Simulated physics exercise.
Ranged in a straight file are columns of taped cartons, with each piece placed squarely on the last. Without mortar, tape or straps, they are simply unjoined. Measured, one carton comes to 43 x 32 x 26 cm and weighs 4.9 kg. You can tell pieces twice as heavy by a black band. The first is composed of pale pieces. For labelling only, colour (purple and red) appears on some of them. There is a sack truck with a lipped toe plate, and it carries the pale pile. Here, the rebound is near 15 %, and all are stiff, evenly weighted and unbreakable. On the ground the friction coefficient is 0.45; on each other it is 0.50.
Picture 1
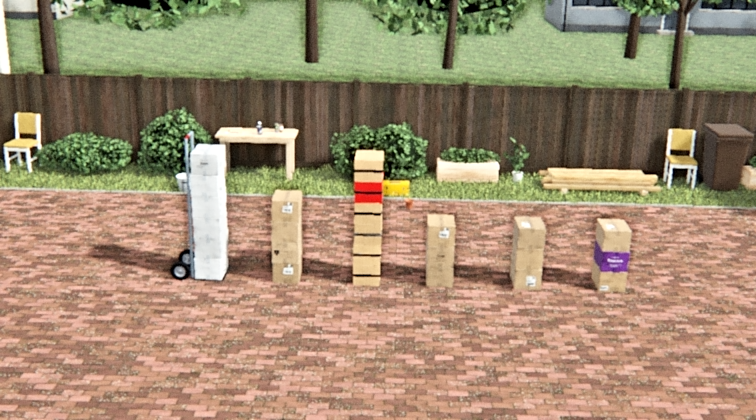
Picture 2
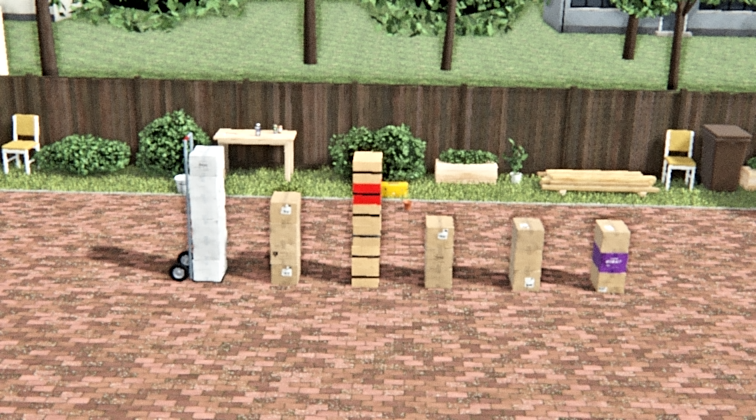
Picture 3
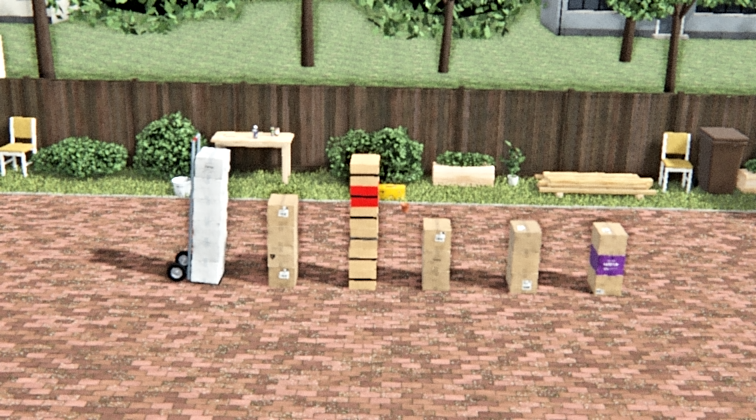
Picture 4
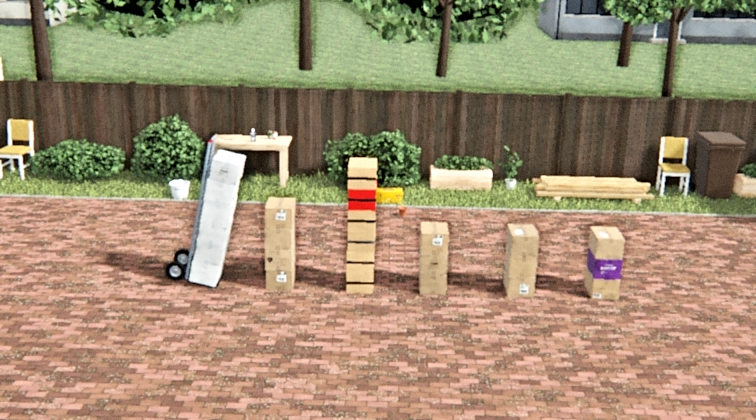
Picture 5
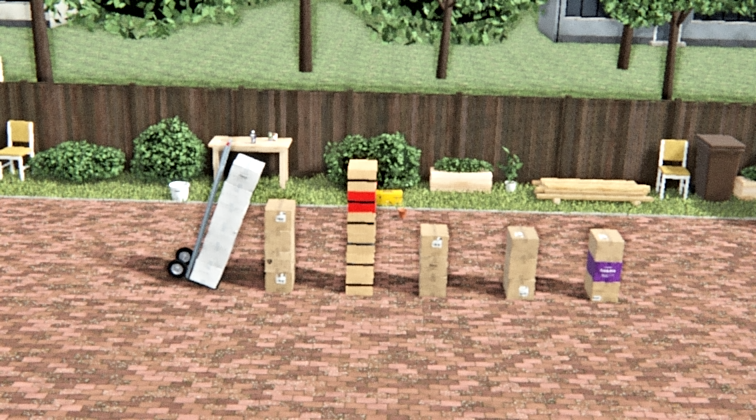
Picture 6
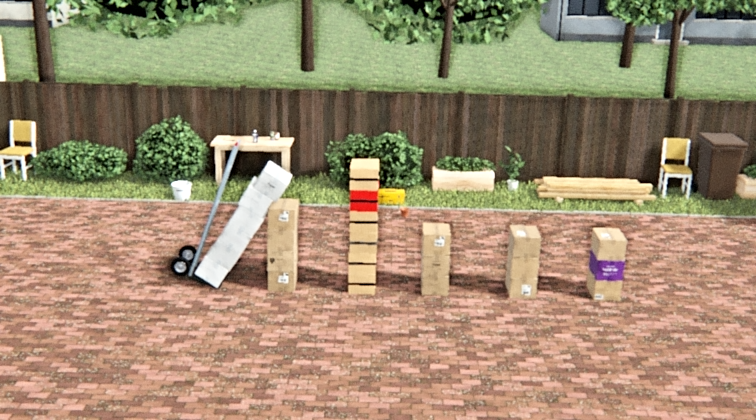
The clip opens on a row of carton columns standing on brick paving, with a pale stack upright on a sack truck at the left end. The truck tilts to the right and the pale stack leans with it, then angles further over than the truck's frame, while the other columns stay standing.
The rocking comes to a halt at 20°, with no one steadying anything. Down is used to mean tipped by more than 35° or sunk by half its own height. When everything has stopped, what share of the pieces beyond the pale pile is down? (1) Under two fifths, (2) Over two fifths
(2) Over two fifths.
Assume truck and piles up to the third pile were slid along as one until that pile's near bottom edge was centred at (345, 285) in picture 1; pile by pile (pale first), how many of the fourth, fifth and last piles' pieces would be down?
Then fourth 2, fifth 2, last 0.
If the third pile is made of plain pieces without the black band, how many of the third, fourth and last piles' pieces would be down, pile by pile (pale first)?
Down at the end: Third pile 6, fourth pile 2, last pile 0.
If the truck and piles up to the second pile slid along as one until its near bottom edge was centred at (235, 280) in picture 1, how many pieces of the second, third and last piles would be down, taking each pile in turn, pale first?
Second 4, third 0, last 0.
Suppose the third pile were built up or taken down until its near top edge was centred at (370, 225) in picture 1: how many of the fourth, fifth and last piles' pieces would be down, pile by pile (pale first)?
Down by pile: Fourth 1, fifth 0, last 0.
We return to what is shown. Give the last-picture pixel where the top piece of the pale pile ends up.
Somewhere about (392, 250).
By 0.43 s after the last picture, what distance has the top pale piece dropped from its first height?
About 30 cm.
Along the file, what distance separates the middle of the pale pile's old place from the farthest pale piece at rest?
Roughly 230 cm.
Then, 0.43 s after the last picture, 6 of the pale pile down; none of the 19 other cartons down, 4 disturbed.
Then, 1.25 s after the last picture, 6 of the pale pile down; 4 of the 19 other cartons down; red carton leaning 20°.
Then, 2.17 s after the last picture, 6 of the pale pile down; 11 of the 19 other cartons down; red carton upside down.
At rest, 6 of the pale pile down; 14 of the 19 other cartons down; red carton on its side; purple carton unmoved. That is 74 per cent. As the last picture would show them, middles, red carton near (513, 254), purple carton near (606, 264).
